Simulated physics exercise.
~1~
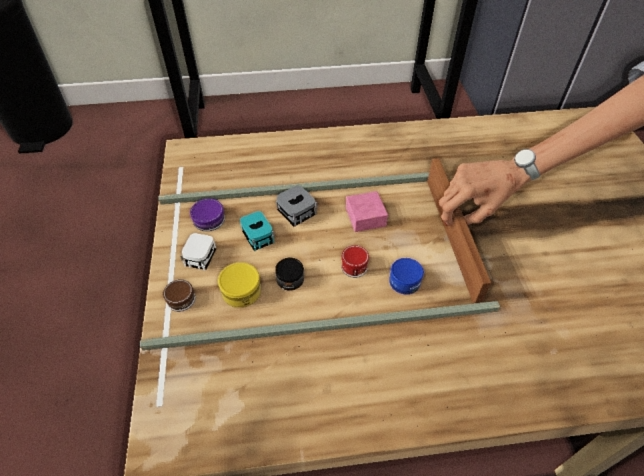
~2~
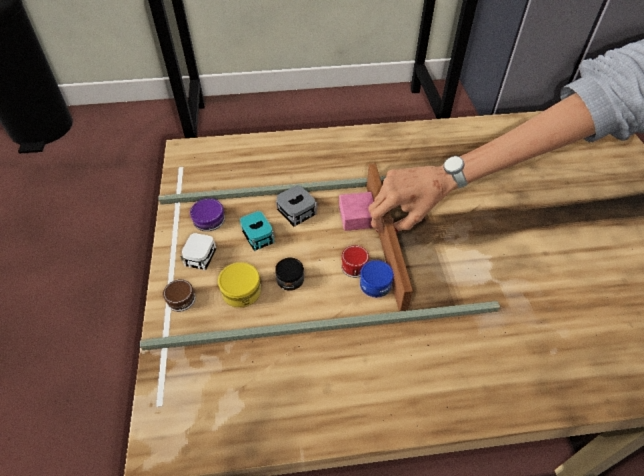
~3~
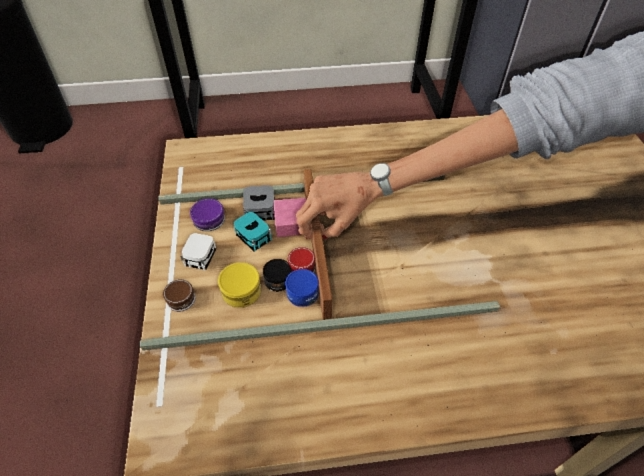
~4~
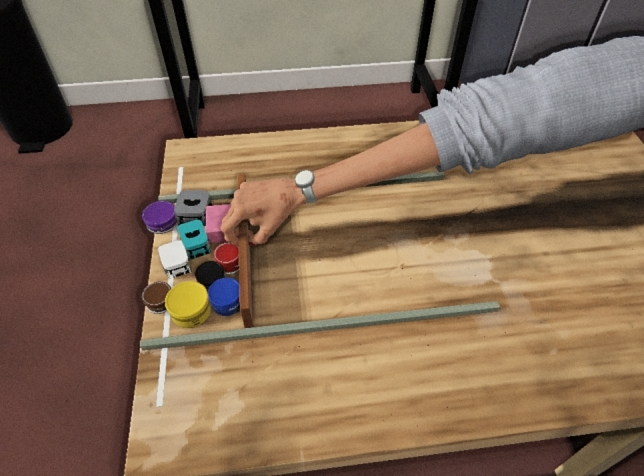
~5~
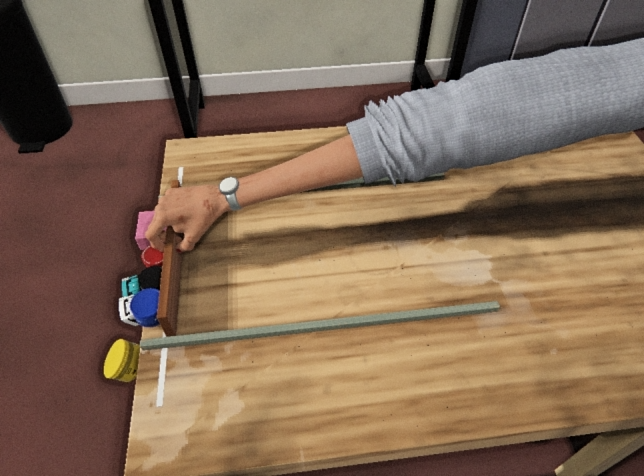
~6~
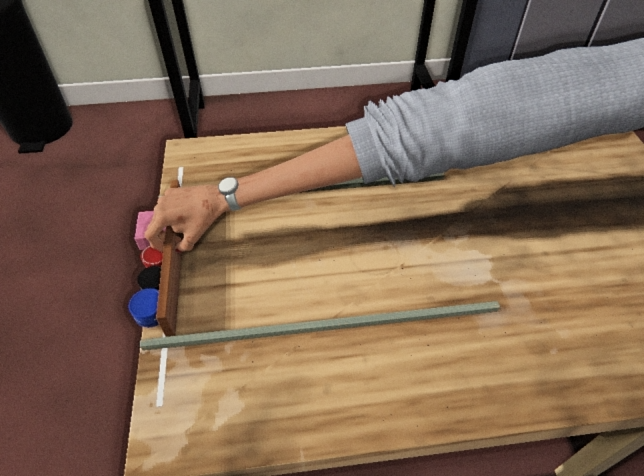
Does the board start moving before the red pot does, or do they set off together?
The board starts moving first. The red pot stays where it is at the beginning of the sweep and only shifts left later, as the board pushes farther across the table.
